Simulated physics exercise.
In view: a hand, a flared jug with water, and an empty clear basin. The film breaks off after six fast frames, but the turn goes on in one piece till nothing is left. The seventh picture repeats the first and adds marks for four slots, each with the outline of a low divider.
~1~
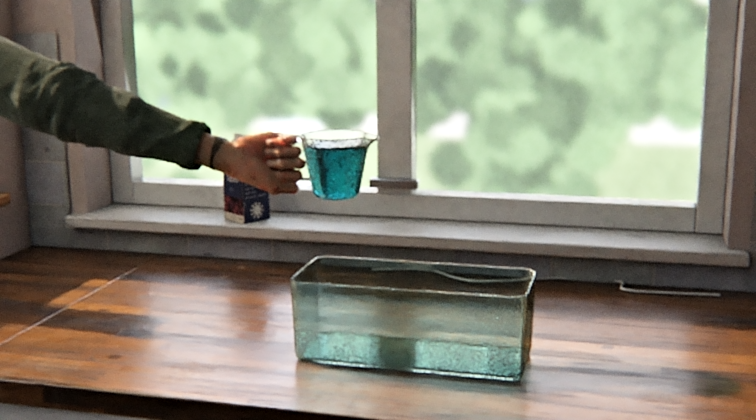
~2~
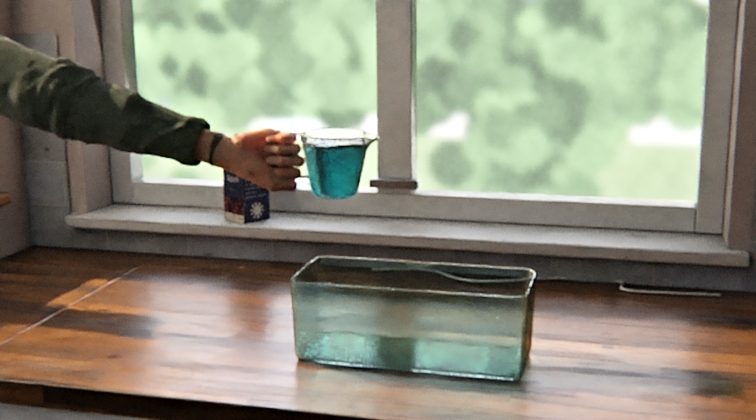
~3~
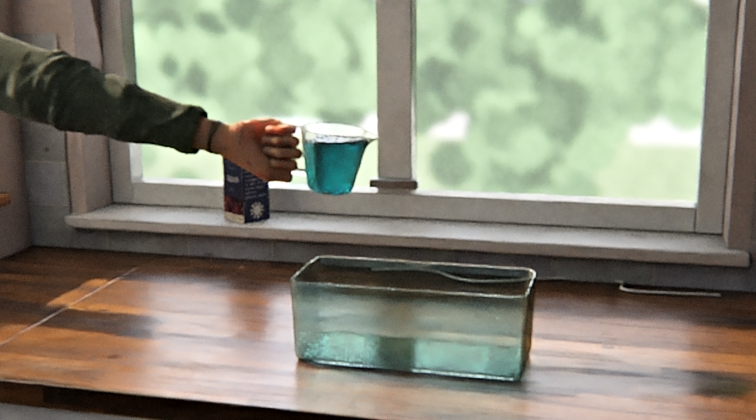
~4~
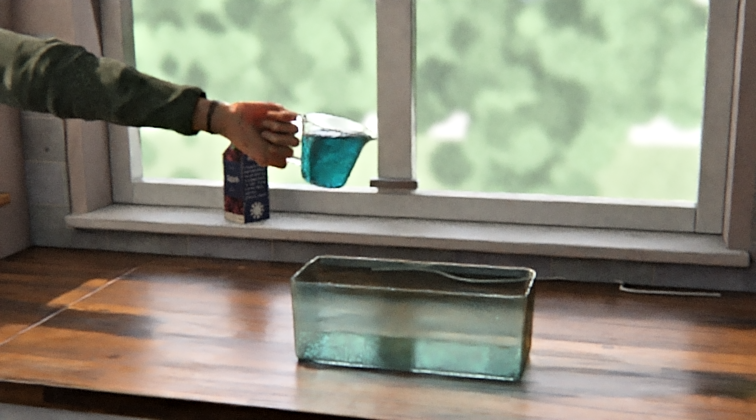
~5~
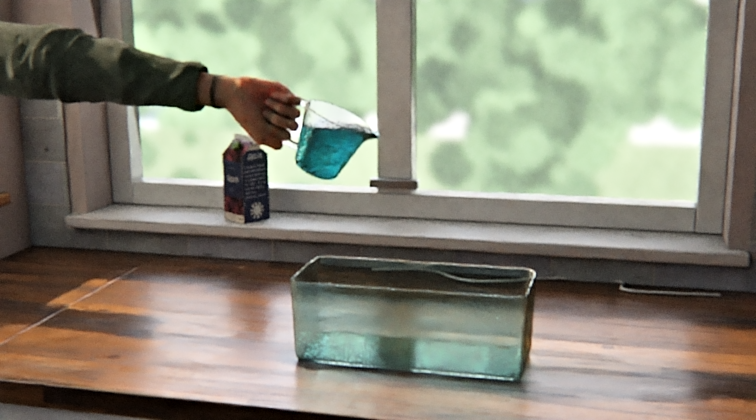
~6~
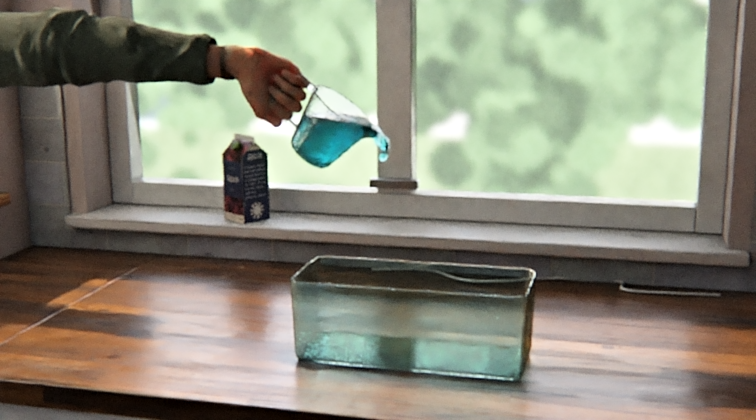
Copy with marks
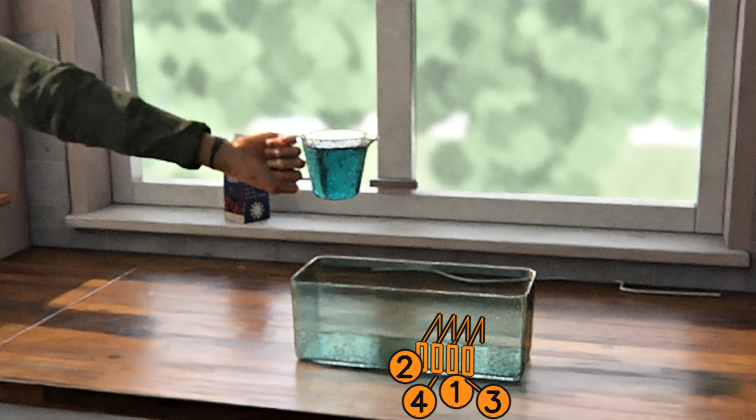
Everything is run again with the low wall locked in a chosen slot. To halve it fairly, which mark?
Go for 1.
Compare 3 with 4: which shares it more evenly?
That is place 4.
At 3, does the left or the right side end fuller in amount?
The left one.
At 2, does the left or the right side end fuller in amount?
The right side.
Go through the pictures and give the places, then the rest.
Upright, lip at (378, 138); basin from (296, 358) to (524, 379); nothing has left yet, in the first frame.
Upright, lip at (378, 138); nothing has left yet, in the second frame.
Tipped about 7°, lip at (378, 138); nothing has left yet, in the third frame.
Tipped about 15°, lip at (377, 138); nothing has left yet, in the fourth frame.
Tipped about 26°, lip at (377, 138); nothing has left yet, in the fifth frame.
Tipped about 38°, lip at (376, 137); water is over the lip, down to (382, 159), in the sixth frame.
On the marked copy, 1 at (451, 378); 2 at (420, 375); 3 at (466, 379); 4 at (436, 377).
With 1, about 53 % ends left of the wall and 43 % right of it; 4 % is lost outside.
With 2, about 11 % ends left of the wall and 86 % right of it; 3 % is lost outside.
With 3, about 87 % ends left of the wall and 8 % right of it; 4 % is lost outside.
With 4, about 20 % ends left of the wall and 78 % right of it; 3 % is lost outside.
